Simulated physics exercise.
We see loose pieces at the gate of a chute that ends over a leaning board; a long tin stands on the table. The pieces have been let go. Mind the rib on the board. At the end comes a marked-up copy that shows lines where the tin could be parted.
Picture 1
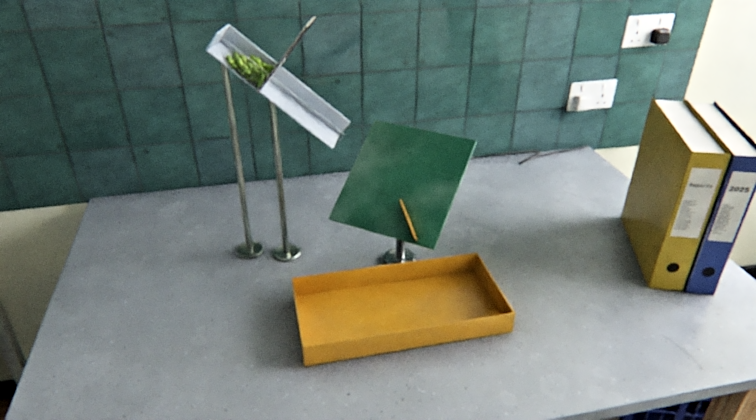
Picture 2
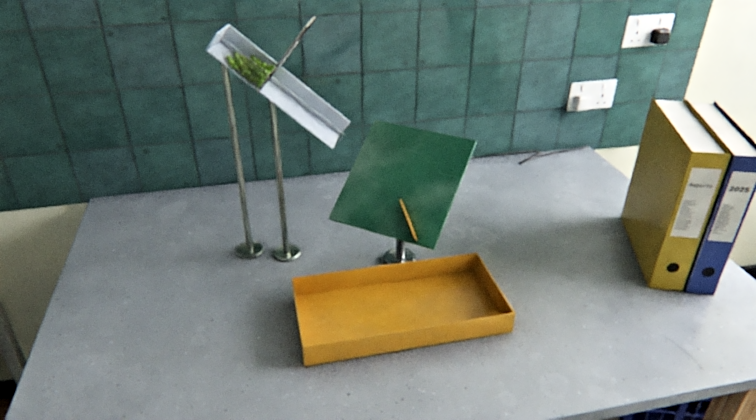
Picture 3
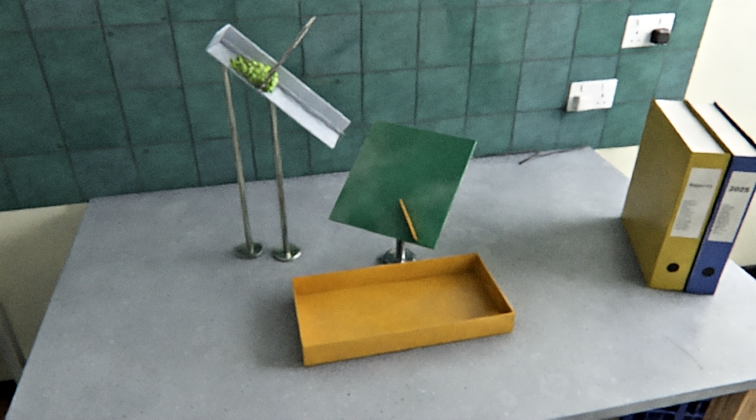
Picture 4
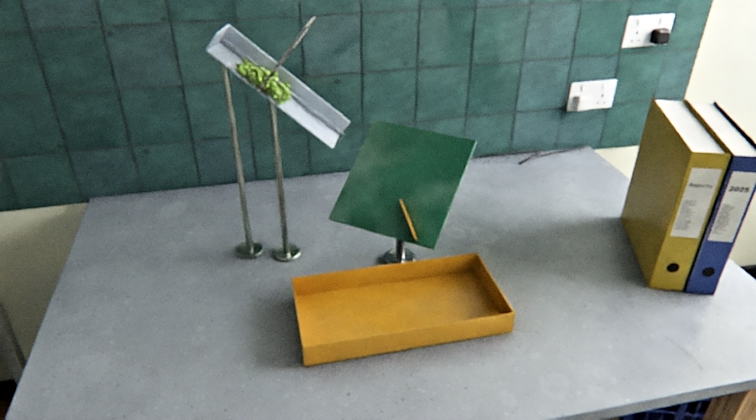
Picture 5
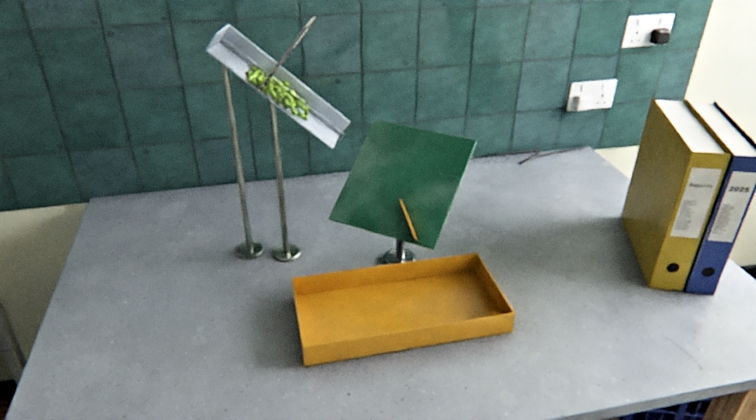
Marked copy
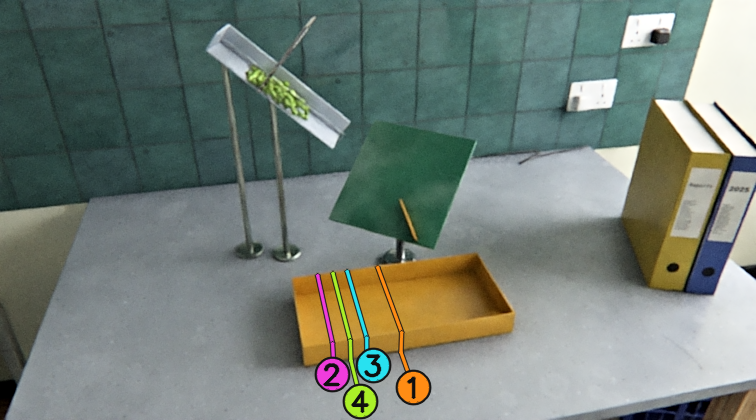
On a grey table against a green tiled wall, small green pieces sit bunched near the top of a raised, sloping chute, then slide down to the right along it, spreading out above a tilted green board and an empty orange-yellow tin.
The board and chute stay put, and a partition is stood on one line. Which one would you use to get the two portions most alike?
1.
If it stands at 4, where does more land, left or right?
More lands on the right.
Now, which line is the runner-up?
3 it is.
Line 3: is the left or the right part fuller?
The right side.
On the marked copy, line 1 crosses the front rim at (401, 331); line 2 crosses the front rim at (332, 342); line 3 crosses the front rim at (366, 337); line 4 crosses the front rim at (350, 339).
With 1, of what is caught, roughly half on the left of the divider, roughly half on the right.
With 2, of what is caught, just a few on the left of the divider, almost all on the right.
With 3, of what is caught, roughly a quarter on the left of the divider, the larger part on the right.
With 4, of what is caught, about a tenth on the left of the divider, almost all on the right.
